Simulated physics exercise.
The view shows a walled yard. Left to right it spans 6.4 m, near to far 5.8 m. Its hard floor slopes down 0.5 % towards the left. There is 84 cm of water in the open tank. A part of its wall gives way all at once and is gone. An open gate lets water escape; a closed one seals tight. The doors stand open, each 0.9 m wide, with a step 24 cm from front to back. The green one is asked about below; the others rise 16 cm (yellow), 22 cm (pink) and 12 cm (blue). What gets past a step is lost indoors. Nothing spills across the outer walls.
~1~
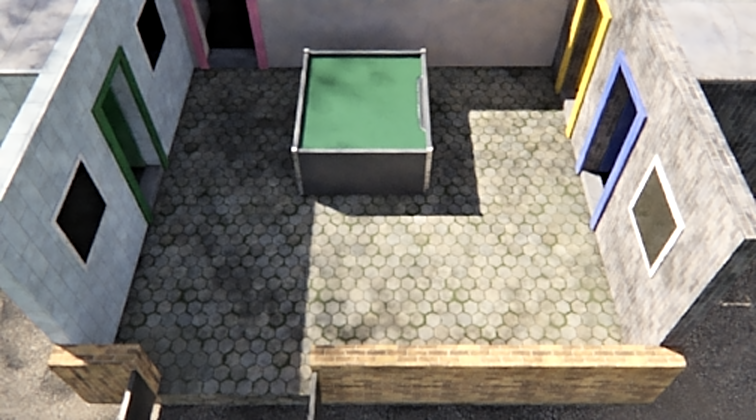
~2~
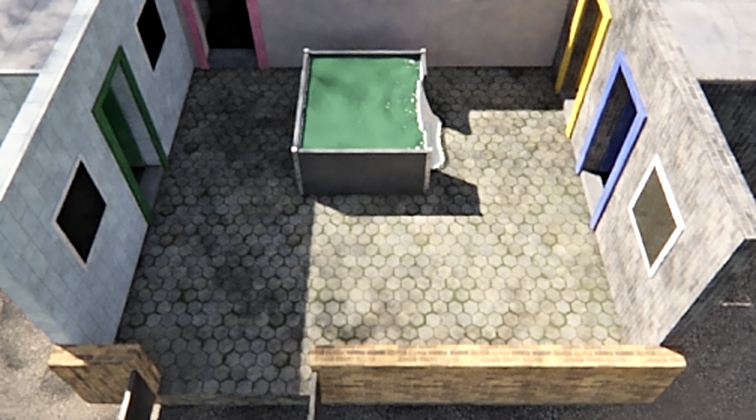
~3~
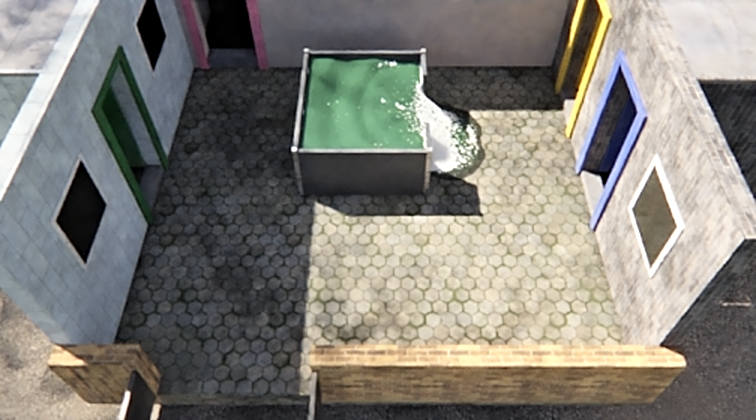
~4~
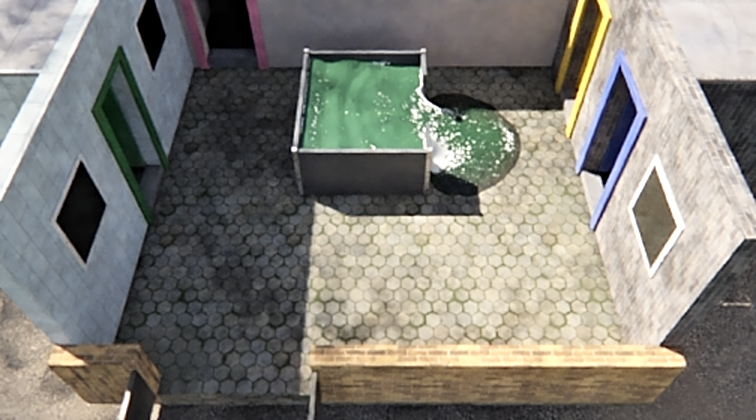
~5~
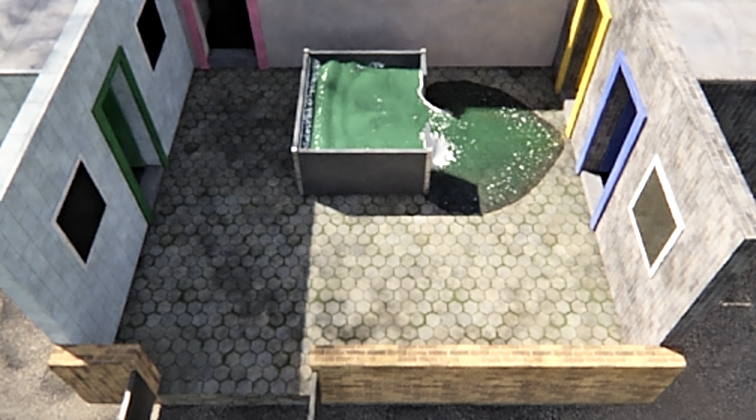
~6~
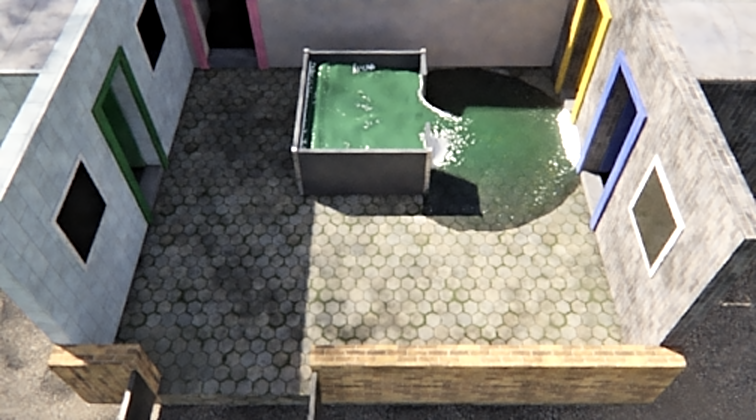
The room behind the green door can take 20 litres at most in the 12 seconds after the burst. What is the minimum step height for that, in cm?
At least 9 cm or so.
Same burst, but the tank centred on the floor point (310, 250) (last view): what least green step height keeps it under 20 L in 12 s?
Then roughly 8.0 cm.
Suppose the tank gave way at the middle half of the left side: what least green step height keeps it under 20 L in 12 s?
Then roughly 30 cm.
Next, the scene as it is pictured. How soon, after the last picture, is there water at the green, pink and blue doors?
Green 5.0 s, pink 3.4 s, blue 0.1 s.
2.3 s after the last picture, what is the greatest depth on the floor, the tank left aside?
Roughly 29 cm.
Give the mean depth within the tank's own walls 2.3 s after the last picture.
About 34 cm.
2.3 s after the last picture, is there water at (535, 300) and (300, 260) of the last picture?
In that order: Under water, still dry.
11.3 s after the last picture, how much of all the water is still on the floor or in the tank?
Roughly 80 in a hundred.
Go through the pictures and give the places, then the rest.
The first picture shows still water, 84 cm deep, in the open tank at (364, 102); the green door at (137, 146) is dry.
In the second picture, water pours out at (422, 126) and has run 0.3 m, to (444, 162); about 13 cm deep outside, 84 cm at the back.
In the third picture, the front is at (478, 159), 0.9 m from the gap at (422, 129); 1.1 m2 of floor is wet, 84 cm left at the back.
In the fourth picture, the gap is at (422, 130), the front 1.5 m out at (515, 150); the back of the open tank holds 80 cm.
In the fifth picture, the gap is at (422, 129), the front 2.2 m out at (560, 145); the back of the open tank holds 72 cm.
In the sixth picture, the gap is at (422, 129), the front 2.5 m out at (577, 121); the back of the open tank holds 72 cm; the green door at (137, 146), 4.1 m from the gap, is still 4.1 m from the nearest water.
Then, 0.7 s after the last picture water covers 25 % of the floor, deepest (44 cm) near (431, 140); it has not reached the green door.
Then, 2.3 s after the last picture water covers 35 % of the floor, deepest (29 cm) near (611, 375); it has not reached the green door.
Then, 11.3 s after the last picture water covers 100 % of the floor, deepest (13 cm) near (193, 75); 11 cm at the green door, 1 litre in over its 13 cm step.
At the green door as built, the water peaked near 13 cm, 8.3 s after the last picture.
With a step of 7 cm, 41 litres would have come in within the 12 s; with 10 cm, 11 litres. So under 20 litres takes about 9 cm.
